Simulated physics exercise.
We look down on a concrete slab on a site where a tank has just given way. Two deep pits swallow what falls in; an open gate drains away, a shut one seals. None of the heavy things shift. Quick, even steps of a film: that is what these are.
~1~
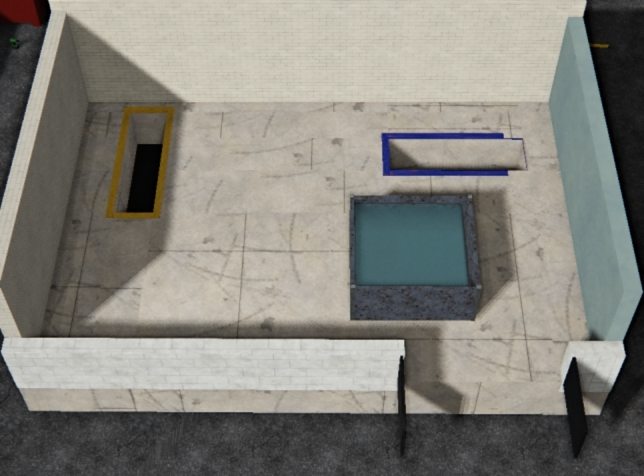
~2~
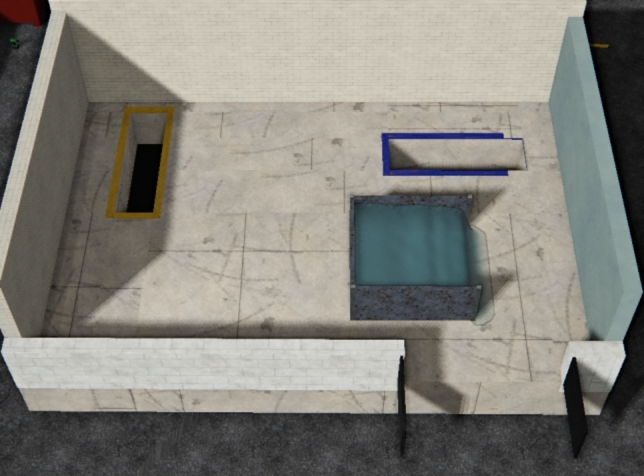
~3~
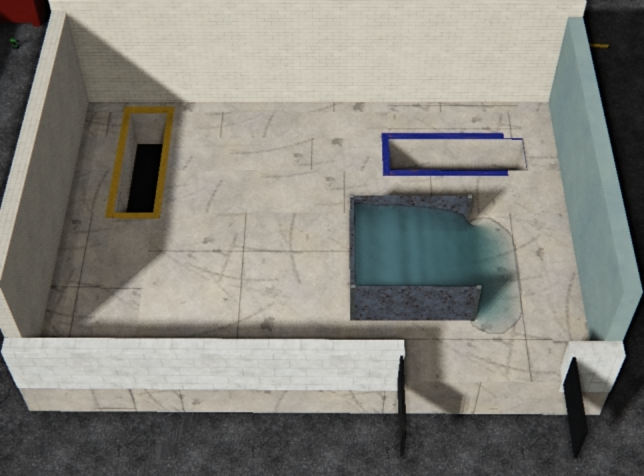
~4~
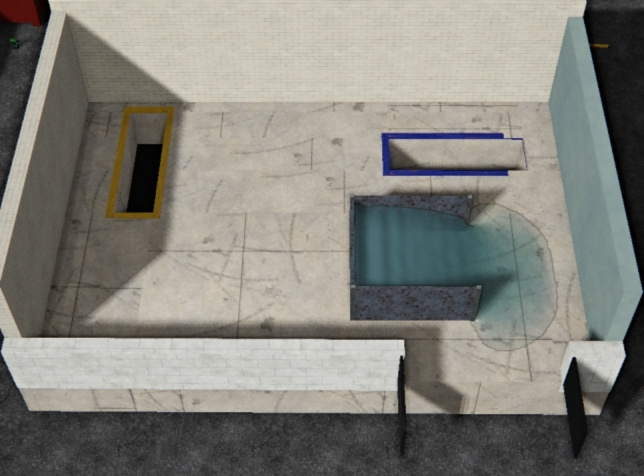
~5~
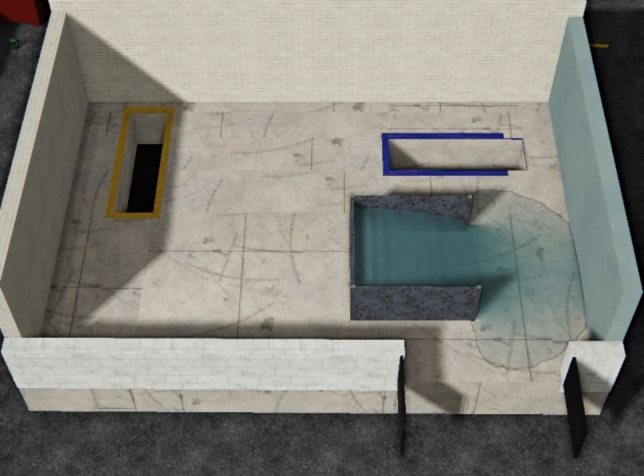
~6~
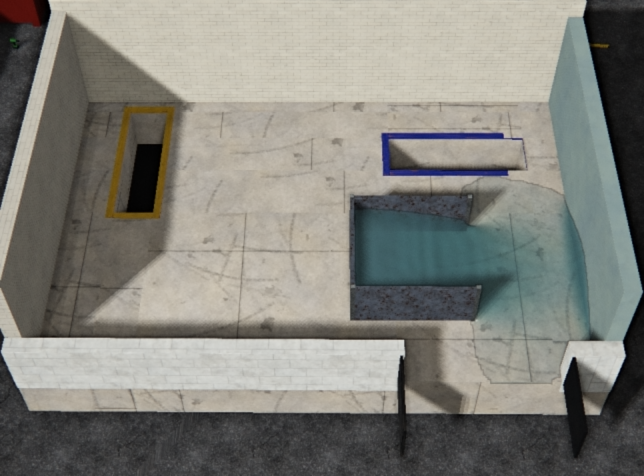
Walled concrete slab with two framed pits, water pouring from the right side of a stone tank and spreading across the floor.
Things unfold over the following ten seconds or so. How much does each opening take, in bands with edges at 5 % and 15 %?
One by one: The gate will receive a cut exceeding fifteen per cent; the blue pit will receive a cut exceeding fifteen per cent; the yellow pit will receive a cut falling short of five per cent.
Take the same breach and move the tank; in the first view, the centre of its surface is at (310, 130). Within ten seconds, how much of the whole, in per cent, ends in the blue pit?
Within ten seconds, 70 percent of the total ends up in the blue pit.
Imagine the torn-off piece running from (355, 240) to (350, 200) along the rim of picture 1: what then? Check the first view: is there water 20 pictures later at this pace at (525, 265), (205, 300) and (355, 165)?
First spot spared, second spot submerged, third spot spared.
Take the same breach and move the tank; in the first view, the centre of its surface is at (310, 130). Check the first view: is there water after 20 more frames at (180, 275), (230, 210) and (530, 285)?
Well, first one stays dry, second one stays dry, third one got wet.
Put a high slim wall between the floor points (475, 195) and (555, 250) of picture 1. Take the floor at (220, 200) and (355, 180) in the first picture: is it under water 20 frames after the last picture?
Spared, then submerged.
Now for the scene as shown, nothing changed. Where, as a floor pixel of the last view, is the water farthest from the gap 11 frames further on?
Pixel estimate: (547, 103).
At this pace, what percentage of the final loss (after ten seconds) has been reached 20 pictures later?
My figure is about 45 in a hundred.
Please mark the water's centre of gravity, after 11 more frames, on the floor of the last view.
Near (502, 264).
A moment on, water covers 15 % of the floor; the gate 1 %, the blue pit 0 %, the yellow pit 0 %.
Next, water covers 20 % of the floor; the gate 5 %, the blue pit 5 %, the yellow pit 0 %.
Then, water covers 35 % of the floor; the gate 15 %, the blue pit 15 %, the yellow pit 0 %.
Later, water covers 50 % of the floor; the gate 26 %, the blue pit 29 %, the yellow pit 0 %.
In the end, water covers 25 % of the floor; the gate 31 %, the blue pit 36 %, the yellow pit 3 %.
